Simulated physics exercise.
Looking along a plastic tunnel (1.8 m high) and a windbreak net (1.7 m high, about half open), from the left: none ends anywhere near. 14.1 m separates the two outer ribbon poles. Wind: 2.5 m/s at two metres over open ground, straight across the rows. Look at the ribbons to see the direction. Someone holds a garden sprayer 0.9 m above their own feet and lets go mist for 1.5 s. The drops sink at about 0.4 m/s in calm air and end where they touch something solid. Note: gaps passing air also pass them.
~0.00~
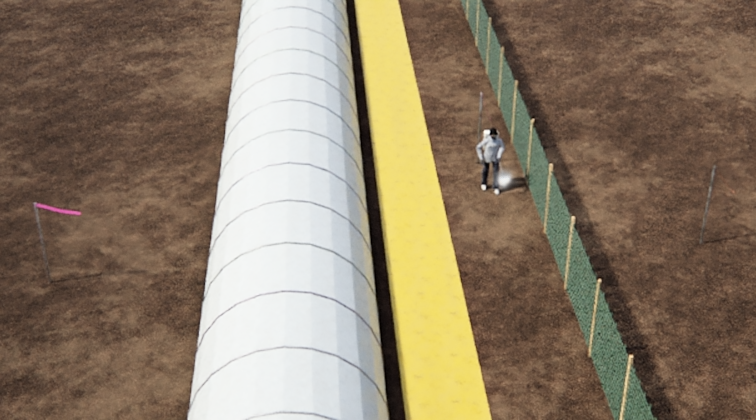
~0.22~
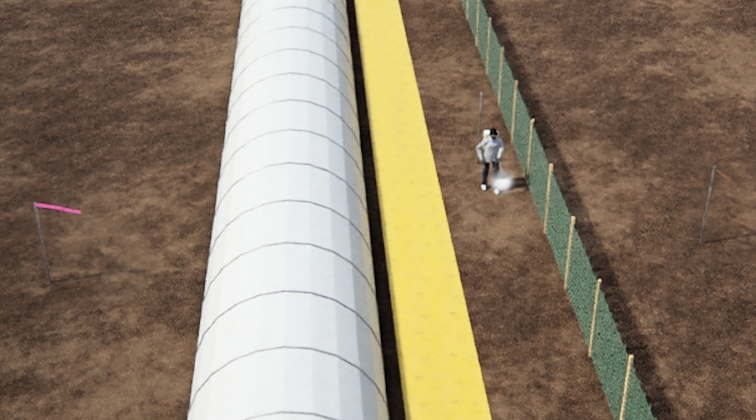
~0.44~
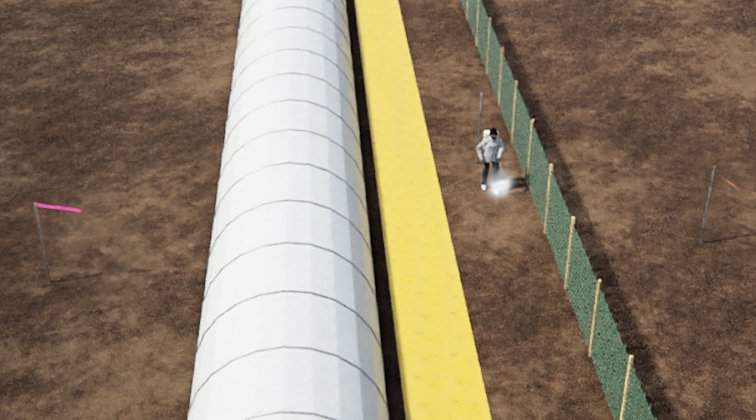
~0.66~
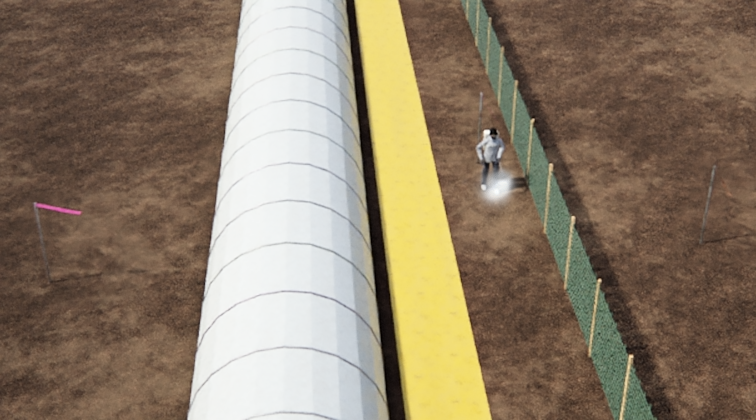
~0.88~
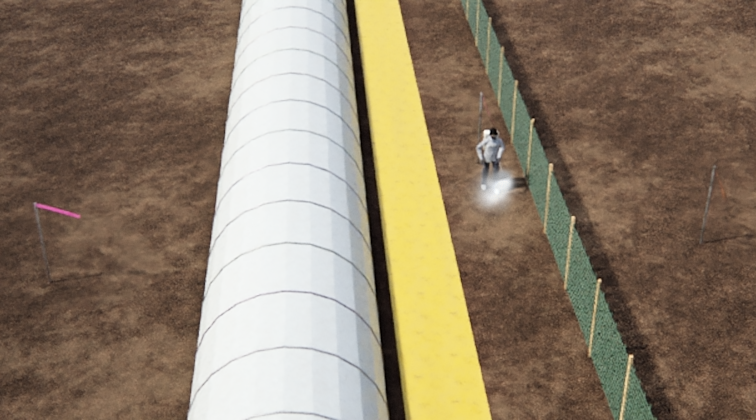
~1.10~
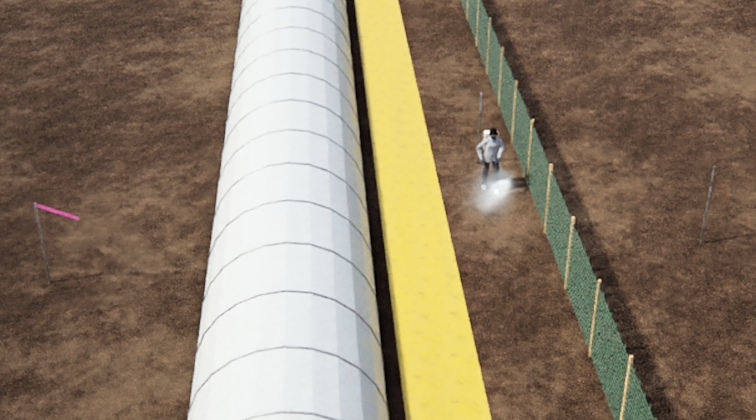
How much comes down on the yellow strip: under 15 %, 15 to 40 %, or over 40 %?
The share landing there is from 15 to 40 %.
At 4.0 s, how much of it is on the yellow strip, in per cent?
I'd say somewhere near 5 %.
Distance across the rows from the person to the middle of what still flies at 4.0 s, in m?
It is around 1.0 m.
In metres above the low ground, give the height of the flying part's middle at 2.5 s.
0.4 m.
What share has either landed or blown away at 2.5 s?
Roughly 30 in a hundred.
After 2.5 s, 71 % is in the air or yet to come; 0 % lies on the yellow strip; the middle of what still flies is 0.4 m above the low ground, near (477, 200).
After 4.0 s, 26 % is in the air or yet to come; 6 % lies on the yellow strip; the middle of what still flies is 0.4 m above the low ground, near (453, 200).
After 8.0 s, 4 % is in the air or yet to come; 21 % lies on the yellow strip.
After 20.0 s, 0 % is in the air or yet to come; 24 % lies on the yellow strip.
After 45.0 s, 0 % is in the air or yet to come; 24 % lies on the yellow strip.
